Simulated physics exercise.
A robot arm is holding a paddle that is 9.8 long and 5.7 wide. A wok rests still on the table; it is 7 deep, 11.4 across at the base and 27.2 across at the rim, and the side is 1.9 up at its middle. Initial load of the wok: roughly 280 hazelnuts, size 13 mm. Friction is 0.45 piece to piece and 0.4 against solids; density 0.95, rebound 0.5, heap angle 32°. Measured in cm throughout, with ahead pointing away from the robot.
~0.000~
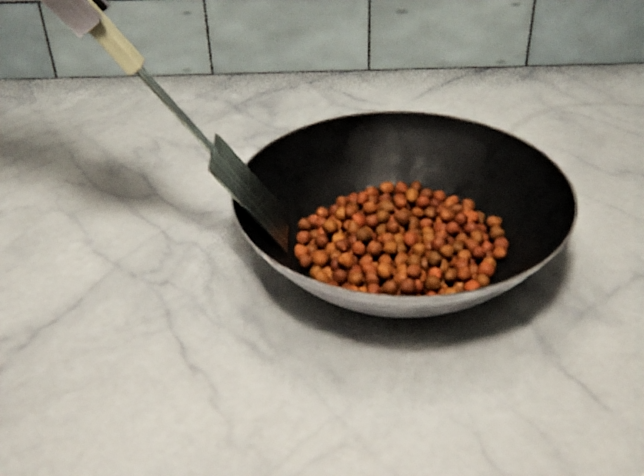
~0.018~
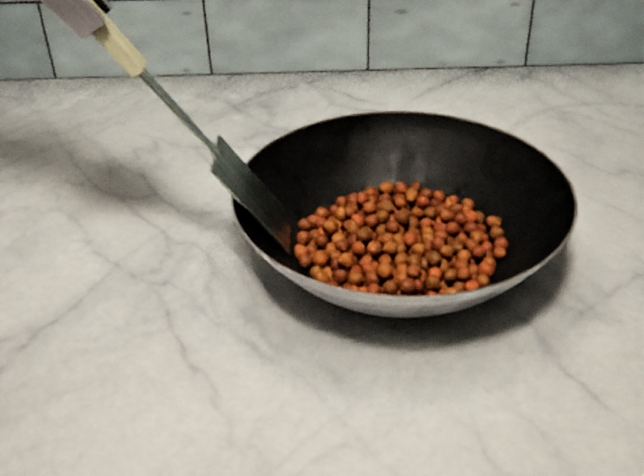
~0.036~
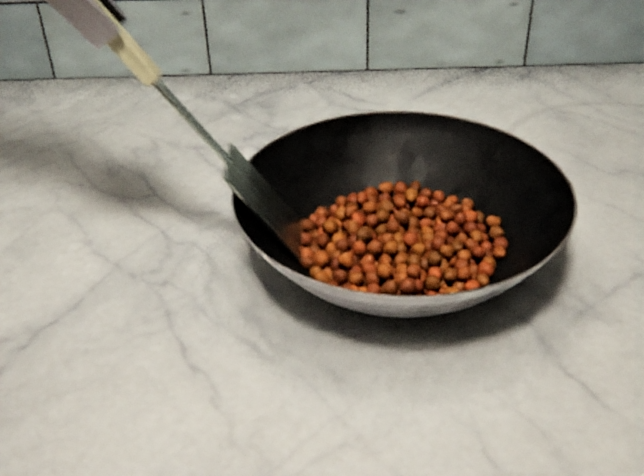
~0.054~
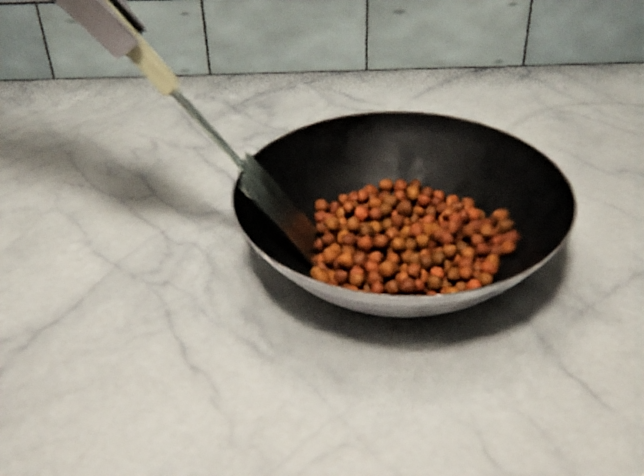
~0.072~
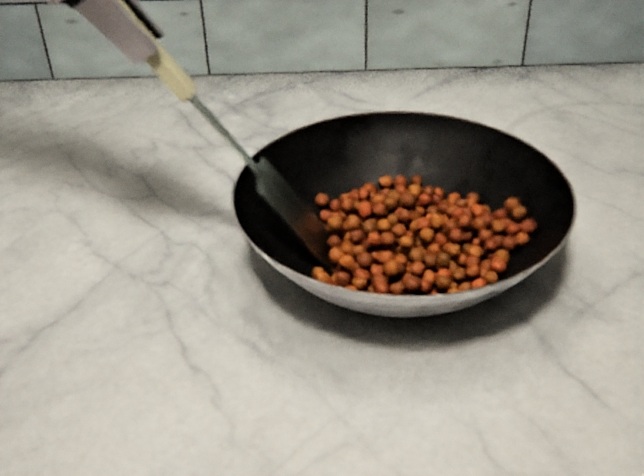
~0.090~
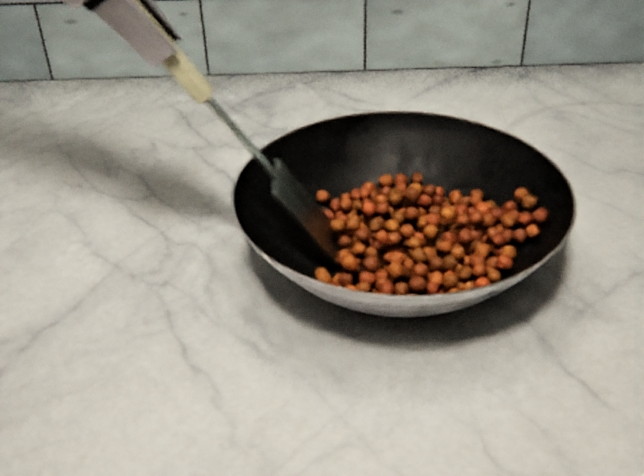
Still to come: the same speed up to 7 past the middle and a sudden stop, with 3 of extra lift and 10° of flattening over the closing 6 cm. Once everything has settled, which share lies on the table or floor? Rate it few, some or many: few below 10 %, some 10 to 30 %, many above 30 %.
Few, below 10 %.
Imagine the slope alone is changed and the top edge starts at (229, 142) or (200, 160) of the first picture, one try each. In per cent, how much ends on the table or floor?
First try around 0 percent, second around 0 percent.
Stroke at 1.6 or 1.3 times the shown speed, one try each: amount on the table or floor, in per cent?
The two tries give about 10 and 10 in a hundred.
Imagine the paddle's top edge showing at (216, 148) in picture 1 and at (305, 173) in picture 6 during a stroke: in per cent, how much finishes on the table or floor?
Close to 10 in a hundred.
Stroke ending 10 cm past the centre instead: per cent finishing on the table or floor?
Then around 20 per cent.
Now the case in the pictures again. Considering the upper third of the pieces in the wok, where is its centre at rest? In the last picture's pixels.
Around (497, 228).
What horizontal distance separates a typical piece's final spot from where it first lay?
It comes to some 3 cm.
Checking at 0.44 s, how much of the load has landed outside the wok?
It is near 0 percent.
After 0.15 s, sloping 56°, highest piece 7 above the table; 277 in the wok.
After 0.21 s, sloping 52°, highest piece 7 above the table; 277 in the wok.
After 0.44 s, sloping 46°, highest piece 8 above the table; 274 in the wok, 2 on the table or floor, 1 on the blade or in flight.
After 1.49 s, sloping 46°, highest piece 6 above the table; 272 in the wok, 5 on the table or floor.
In the end, 272 in the wok, 5 on the table or floor. That is 2 % on the table or floor.
